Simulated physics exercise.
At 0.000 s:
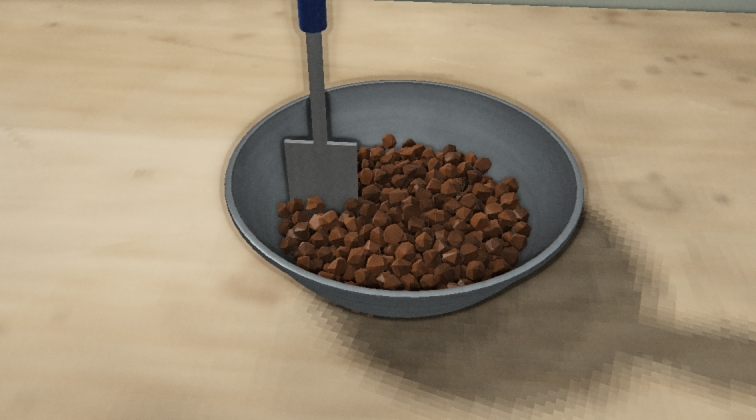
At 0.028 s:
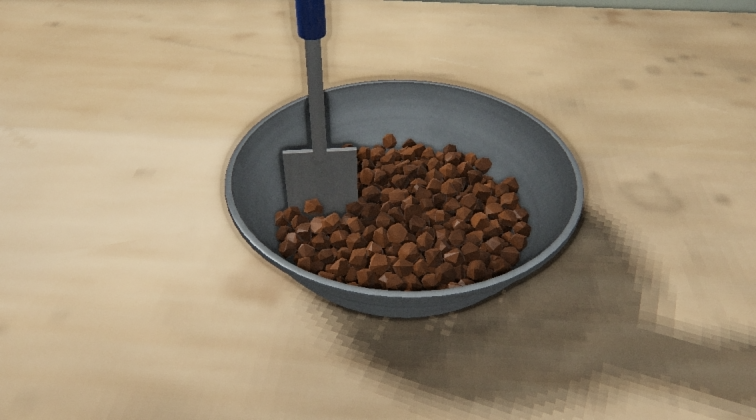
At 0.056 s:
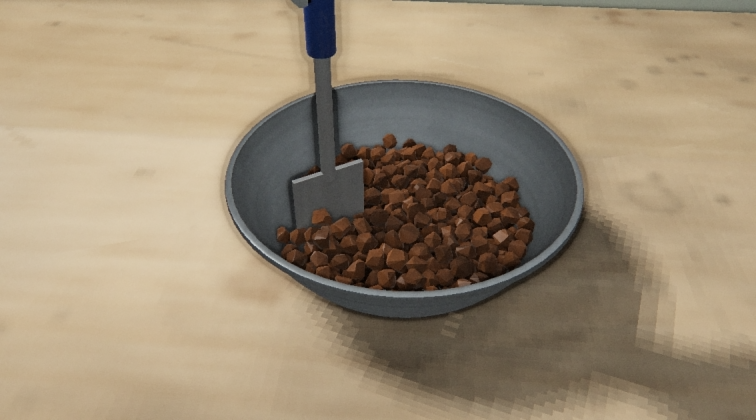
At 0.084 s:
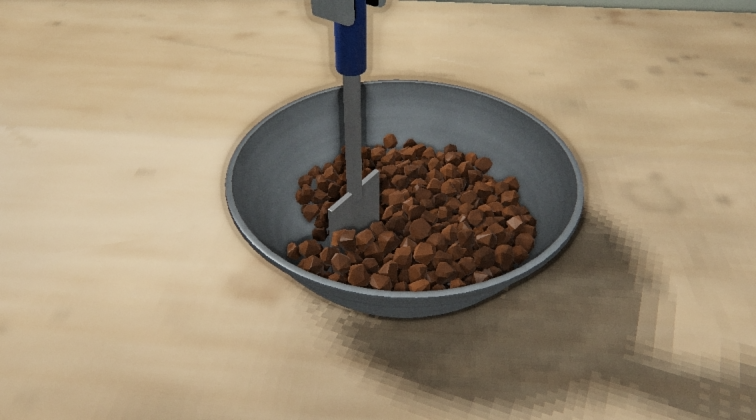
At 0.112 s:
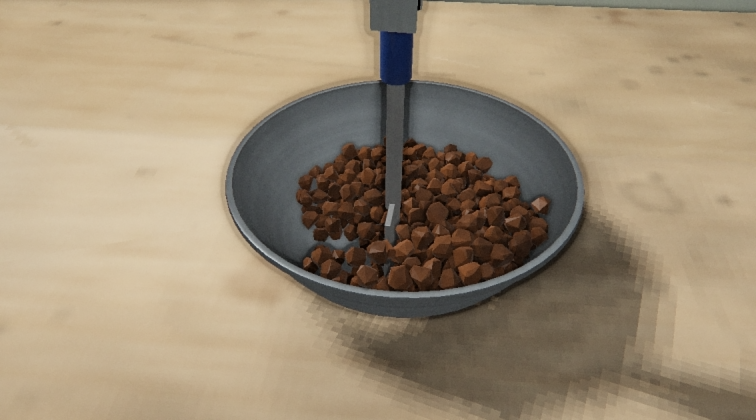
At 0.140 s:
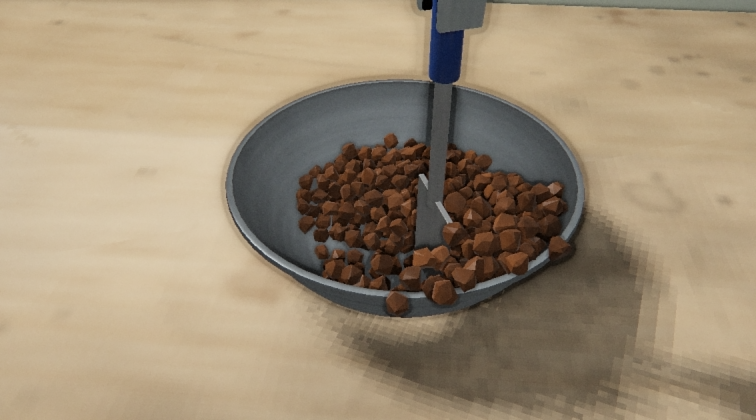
A robot arm, only its tip showing at the top, holds a blue-handled grey paddle over a pale wooden table, viewed from above at an angle by a still camera. A grey bowl of reddish-brown pellets sits in the middle. The paddle sinks slightly at the left, then sweeps rightward through the heap, turning edge-on and pushing pellets up to the right rim, some over the near edge.
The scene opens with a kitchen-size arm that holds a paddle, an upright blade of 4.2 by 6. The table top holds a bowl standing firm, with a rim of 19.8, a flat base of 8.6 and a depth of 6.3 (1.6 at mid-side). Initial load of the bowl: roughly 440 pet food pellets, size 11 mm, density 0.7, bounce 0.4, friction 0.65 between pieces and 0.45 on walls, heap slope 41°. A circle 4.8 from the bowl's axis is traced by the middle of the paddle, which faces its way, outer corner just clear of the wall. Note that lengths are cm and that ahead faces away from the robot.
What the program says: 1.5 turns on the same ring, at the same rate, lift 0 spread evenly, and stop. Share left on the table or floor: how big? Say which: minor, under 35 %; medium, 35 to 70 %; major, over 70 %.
That would be a medium share.
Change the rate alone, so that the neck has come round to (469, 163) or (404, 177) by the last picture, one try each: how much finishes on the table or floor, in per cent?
Roughly 55 per cent on the first try and 35 per cent on the second.
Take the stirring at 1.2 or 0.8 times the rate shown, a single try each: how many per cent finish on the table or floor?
I'd expect near 55 per cent, then near 35 per cent.
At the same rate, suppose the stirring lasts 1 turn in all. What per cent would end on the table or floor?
Close to 40 in a hundred.
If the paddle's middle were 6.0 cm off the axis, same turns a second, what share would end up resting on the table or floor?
In that case some 25 %.
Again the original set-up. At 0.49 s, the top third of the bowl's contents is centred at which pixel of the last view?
Somewhere around (393, 264), I think.
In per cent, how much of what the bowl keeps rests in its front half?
Some 40 per cent.
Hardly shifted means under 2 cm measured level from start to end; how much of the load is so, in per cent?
I'd guess close to 5 percent of the load.
After 0.31 s, 276° round, highest piece 10 above the table; 341 in the bowl, 37 on the table or floor, 61 in flight or on the tool.
After 0.49 s, 79° round, highest piece 9 above the table; 266 in the bowl, 134 on the table or floor, 39 in flight or on the tool.
After 0.78 s, 180° round, highest piece 6 above the table; 224 in the bowl, 213 on the table or floor, 2 in flight or on the tool.
After 1.48 s, 180° round, highest piece 5 above the table; 224 in the bowl, 215 on the table or floor.
In the end, 224 in the bowl, 215 on the table or floor. That is 49 % on the table or floor.
